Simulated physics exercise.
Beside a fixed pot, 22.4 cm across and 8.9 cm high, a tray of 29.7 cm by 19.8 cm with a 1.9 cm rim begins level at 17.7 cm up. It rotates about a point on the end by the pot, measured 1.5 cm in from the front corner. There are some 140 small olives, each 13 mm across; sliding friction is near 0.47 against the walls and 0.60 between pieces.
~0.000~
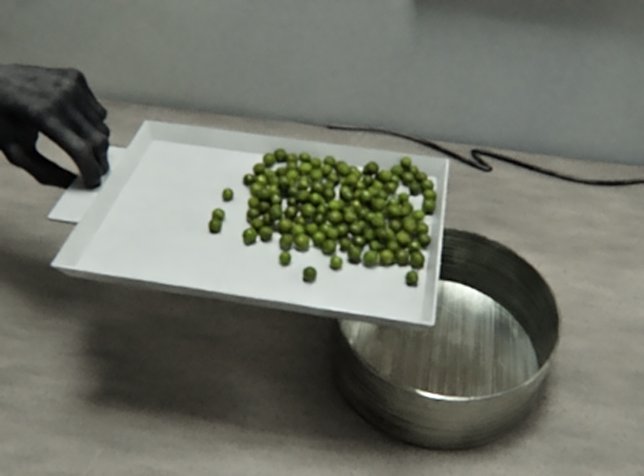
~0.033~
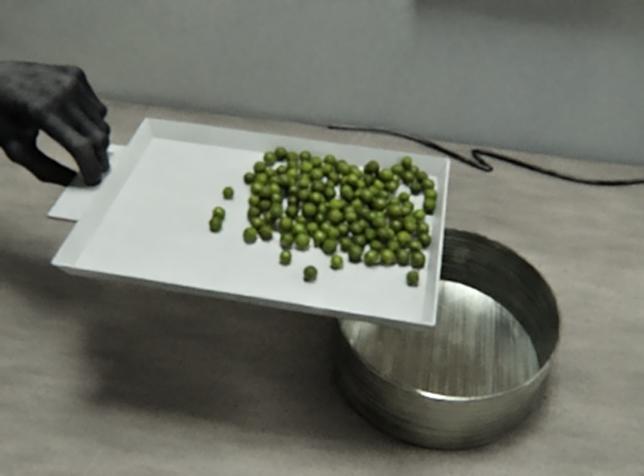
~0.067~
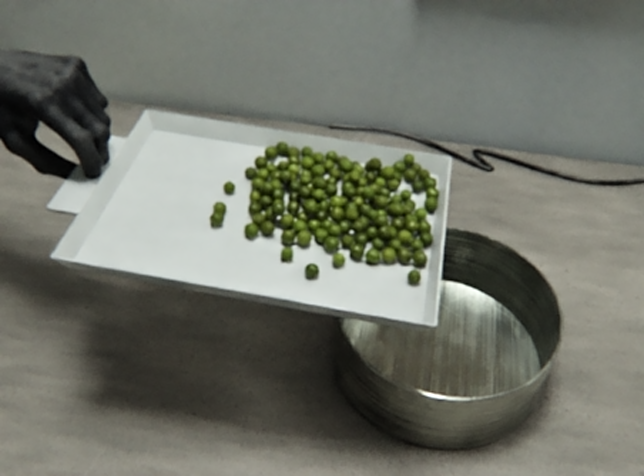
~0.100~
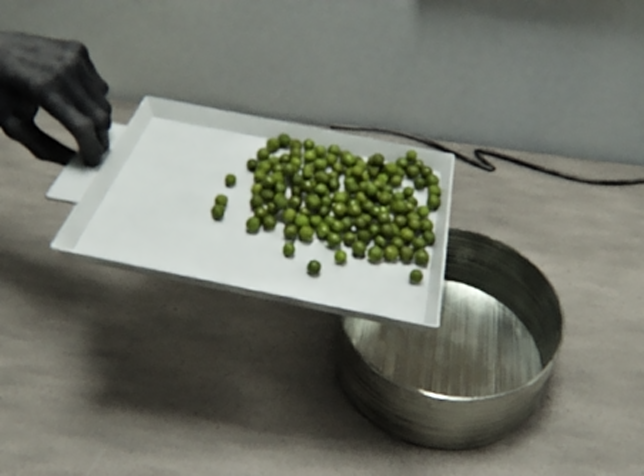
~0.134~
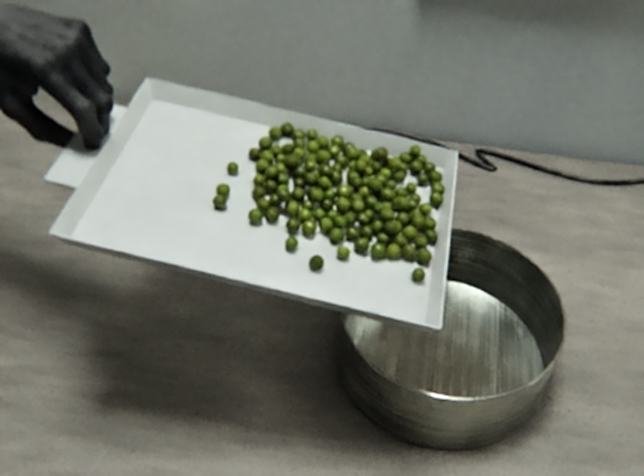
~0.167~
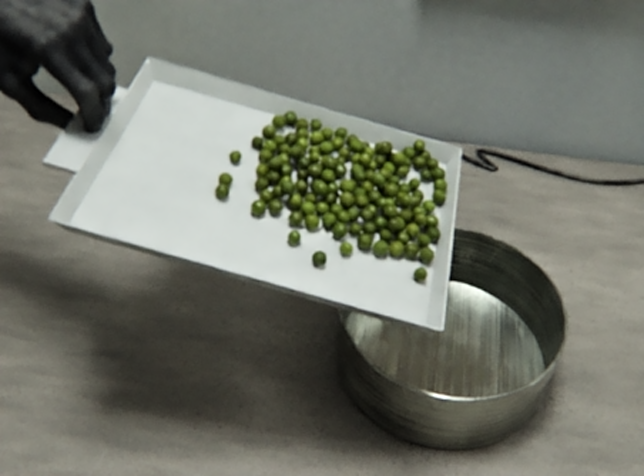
In this clip, a dark hand holds the left end of a white tray of small round green pieces and raises it, steadily tilting the tray down to the right above a round metal pot while the pieces barely shift.
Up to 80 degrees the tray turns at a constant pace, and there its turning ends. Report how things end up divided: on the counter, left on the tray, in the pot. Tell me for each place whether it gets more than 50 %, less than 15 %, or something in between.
In the end counter: It will be a majority. Left on the tray: It will be a small minority. Pot: It will be a sizable minority.
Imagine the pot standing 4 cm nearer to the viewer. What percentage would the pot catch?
I'd say some 75 per cent would end up there.
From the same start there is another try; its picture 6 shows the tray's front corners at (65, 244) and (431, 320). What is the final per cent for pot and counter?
Pot 0; counter 100.
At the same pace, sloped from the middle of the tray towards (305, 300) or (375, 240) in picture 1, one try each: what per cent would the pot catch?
That would be close to 0 per cent, then close to 90 per cent.
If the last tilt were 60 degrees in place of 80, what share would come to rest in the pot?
Share in the pot: Around 30 %.
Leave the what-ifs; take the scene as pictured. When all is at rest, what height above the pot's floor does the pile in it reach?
Some 3.5 cm.
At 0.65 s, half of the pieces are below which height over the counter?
Roughly 22 centimetres.
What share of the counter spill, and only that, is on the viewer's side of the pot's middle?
100 %.
After 0.46 s, tilt 47 degrees; the tray holds 100 %, the pot 0 %.
Then, at 0.65 s, tilt 69 degrees; the tray holds 90 %, the pot 0 %.
After 0.96 s, tilt 80 degrees; the tray holds 10 %, the pot 20 %.
In the end, at 2.1 s, counter 70 %, tray 0 %, pot 30 %.
